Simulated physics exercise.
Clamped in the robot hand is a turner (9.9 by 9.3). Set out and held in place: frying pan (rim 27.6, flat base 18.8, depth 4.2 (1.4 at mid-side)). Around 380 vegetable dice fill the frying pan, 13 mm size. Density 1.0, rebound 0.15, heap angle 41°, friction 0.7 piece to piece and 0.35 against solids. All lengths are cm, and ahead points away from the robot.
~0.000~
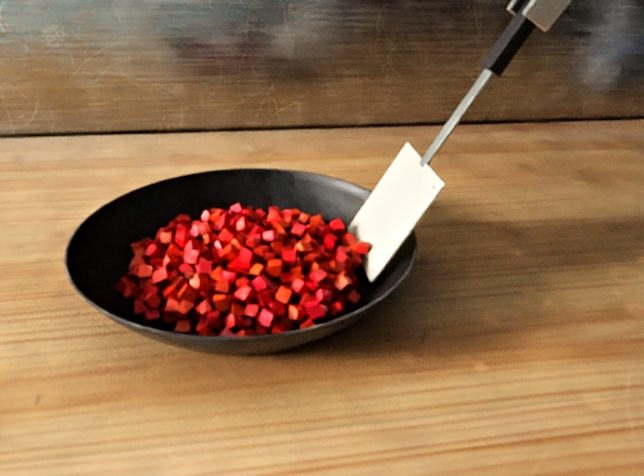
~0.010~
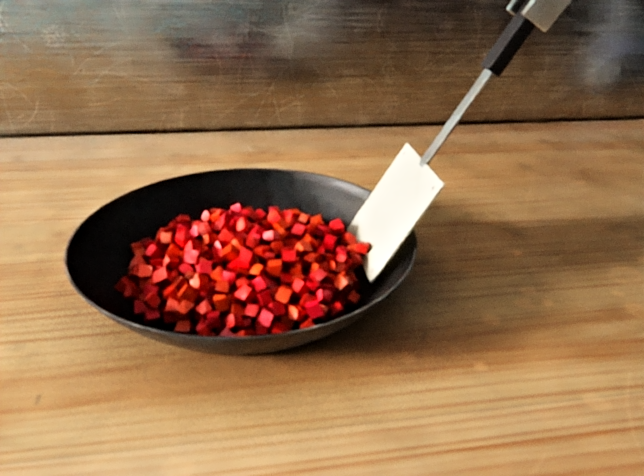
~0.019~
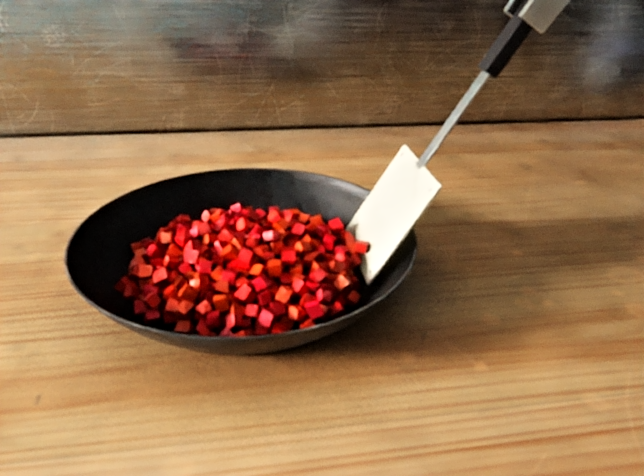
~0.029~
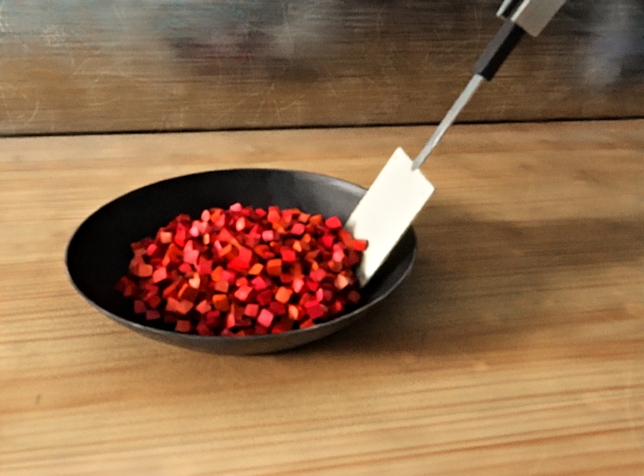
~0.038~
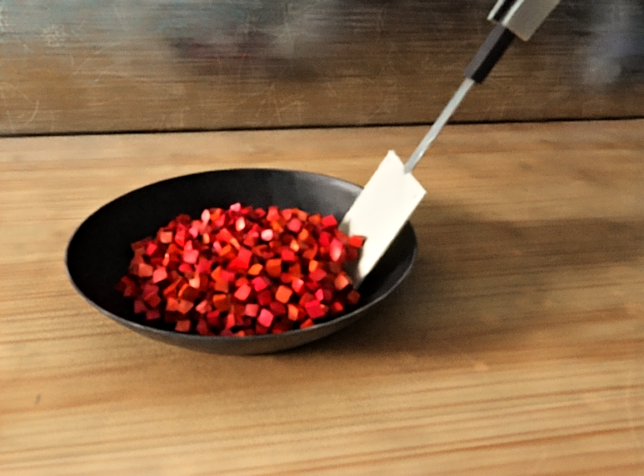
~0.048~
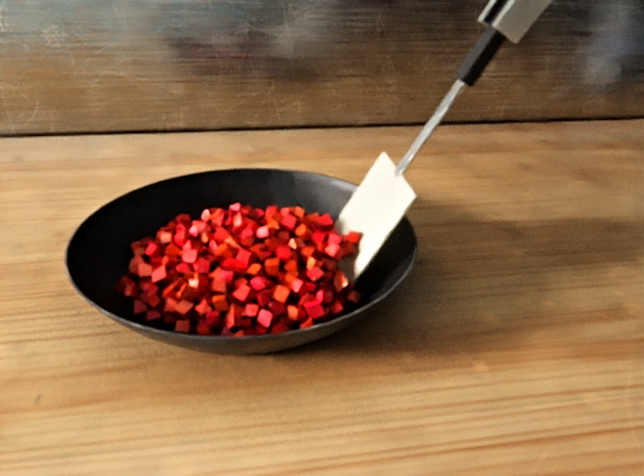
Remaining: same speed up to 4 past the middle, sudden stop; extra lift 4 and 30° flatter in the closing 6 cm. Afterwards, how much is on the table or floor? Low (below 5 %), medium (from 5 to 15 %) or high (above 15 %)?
Answer: Low; below 5 % of the vegetable dice finish on the table or floor.
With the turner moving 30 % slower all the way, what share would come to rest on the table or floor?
It would be near 0 per cent.
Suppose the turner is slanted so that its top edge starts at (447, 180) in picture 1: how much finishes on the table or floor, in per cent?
About 0 per cent.
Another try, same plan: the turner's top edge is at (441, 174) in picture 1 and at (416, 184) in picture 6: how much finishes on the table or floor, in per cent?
About 0 per cent.
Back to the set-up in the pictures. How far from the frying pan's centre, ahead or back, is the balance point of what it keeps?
About 5.5 cm ahead.
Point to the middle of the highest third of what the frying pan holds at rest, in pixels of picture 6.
At about (129, 243).
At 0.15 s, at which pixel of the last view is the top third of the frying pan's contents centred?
Around (188, 239).
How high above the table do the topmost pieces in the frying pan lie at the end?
Some 6.0 cm.
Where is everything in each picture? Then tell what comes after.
The first frame shows turner top edge at (425, 162), sloping 59°; upper third of the load around (251, 252), from x 125 to 365, top at y 210; 379 in the frying pan.
The second frame shows turner top edge at (425, 162), sloping 59°; upper third of the load around (251, 252), from x 125 to 360, top at y 210.
The third frame shows turner top edge at (422, 163), sloping 59°; upper third of the load around (251, 252), from x 125 to 360, top at y 210.
The fourth frame shows turner top edge at (416, 167), sloping 59°; upper third of the load around (253, 252), from x 125 to 360, top at y 210.
The fifth frame shows turner top edge at (408, 170), sloping 59°; upper third of the load around (254, 250), from x 125 to 355, top at y 210.
The sixth frame shows turner top edge at (399, 172), sloping 59°; upper third of the load around (257, 251), from x 125 to 355, top at y 210; 379 in the frying pan.
After 0.10 s, sloping 59°, highest piece 6 above the table; 379 in the frying pan.
After 0.15 s, sloping 47°, highest piece 6 above the table; 379 in the frying pan.
After 0.38 s, sloping 29°, highest piece 6 above the table; 371 in the frying pan, 8 on the table or floor.
After 1.43 s, sloping 29°, highest piece 6 above the table; 370 in the frying pan, 9 on the table or floor.
At rest, 370 in the frying pan, 9 on the table or floor. That is 2 % on the table or floor.
